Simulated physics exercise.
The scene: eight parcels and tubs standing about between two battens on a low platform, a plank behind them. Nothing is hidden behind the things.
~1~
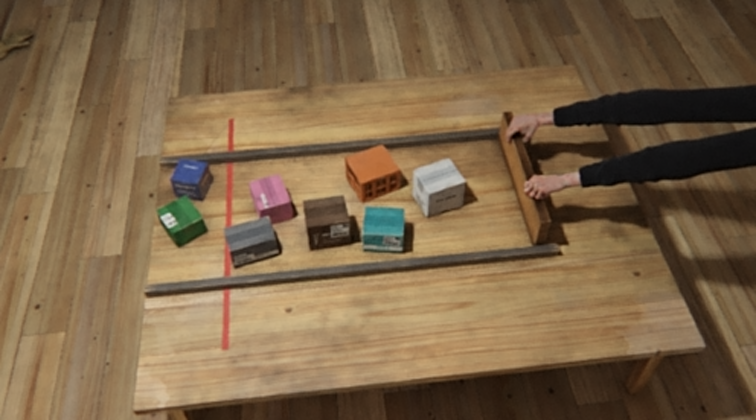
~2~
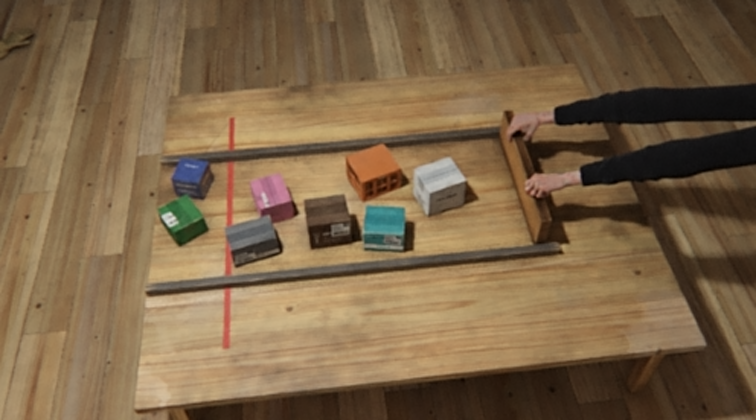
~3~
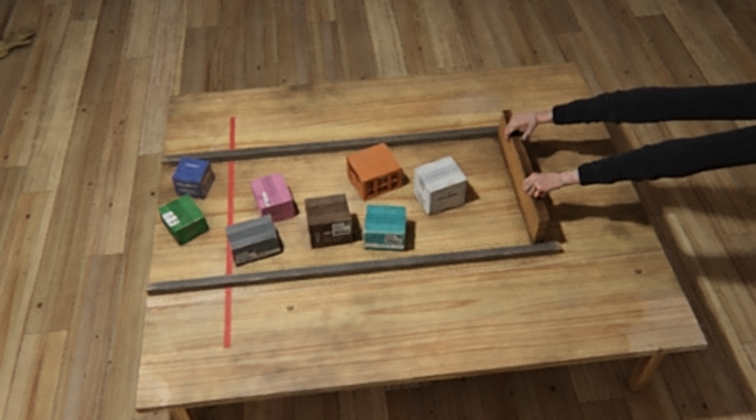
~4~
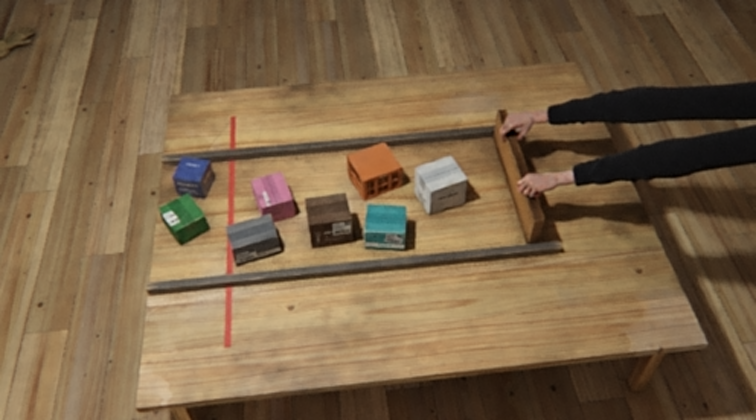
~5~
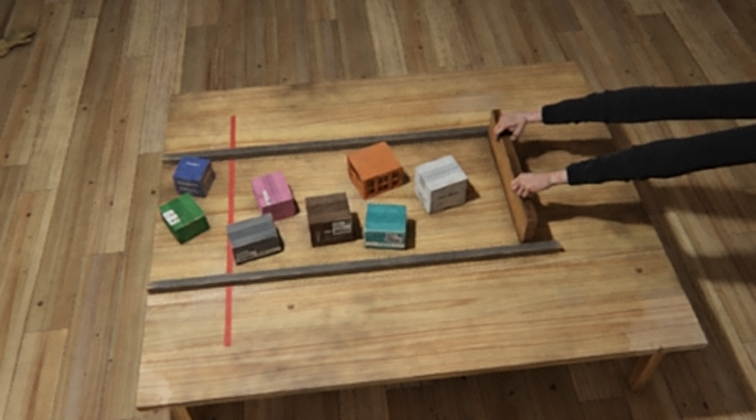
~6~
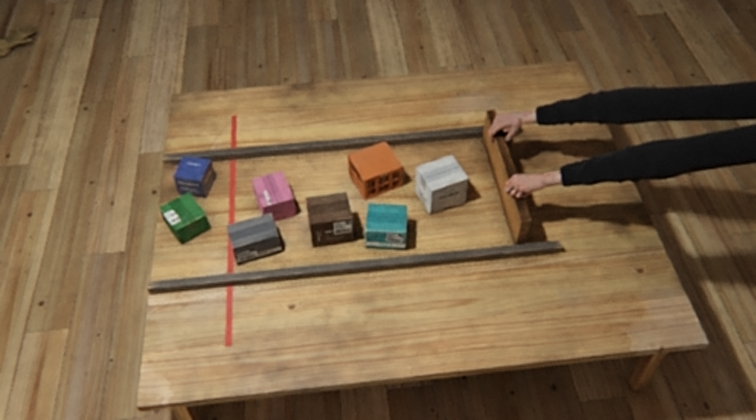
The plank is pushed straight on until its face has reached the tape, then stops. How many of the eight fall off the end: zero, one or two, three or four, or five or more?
In the end the number that fall off is one or two.
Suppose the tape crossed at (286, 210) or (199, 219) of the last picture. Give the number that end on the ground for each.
The counts: 0 and 5.
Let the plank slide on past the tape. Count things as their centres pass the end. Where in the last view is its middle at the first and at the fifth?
First at (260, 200), next at (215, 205).
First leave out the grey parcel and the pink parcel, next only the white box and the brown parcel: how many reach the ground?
It would be 0 and 0.
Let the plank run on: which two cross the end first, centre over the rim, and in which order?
In order: The grey parcel, then the green box.
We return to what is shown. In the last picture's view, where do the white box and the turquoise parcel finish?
First (208, 212), then (208, 248).
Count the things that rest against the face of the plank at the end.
3 of them.
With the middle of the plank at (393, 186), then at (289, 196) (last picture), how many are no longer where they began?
At the one place 3, at the other 6.
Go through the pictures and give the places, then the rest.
The first picture shows green box (182, 221); blue box (192, 180); grey parcel (251, 242); plank (522, 177); tape (229, 219).
The second picture shows blue box (193, 179); turquoise parcel (385, 229).
The third picture shows grey parcel (253, 240); white box (440, 186).
The fourth picture shows green box (184, 219); orange crate (374, 171).
The fifth picture shows blue box (194, 177); brown parcel (329, 220).
The sixth picture shows green box (185, 218); blue box (195, 177); grey parcel (254, 239); plank (504, 176); tape (232, 215).
Soon after, none off yet; green box at rest near (185, 218); blue box at rest near (195, 177); grey parcel at rest near (254, 239).
Then, none off yet; green box at rest near (185, 218); blue box at rest near (195, 177); grey parcel moved about its own width near (220, 242).
By the end, the number that fall off is one or two; fallen, grey parcel and green box.
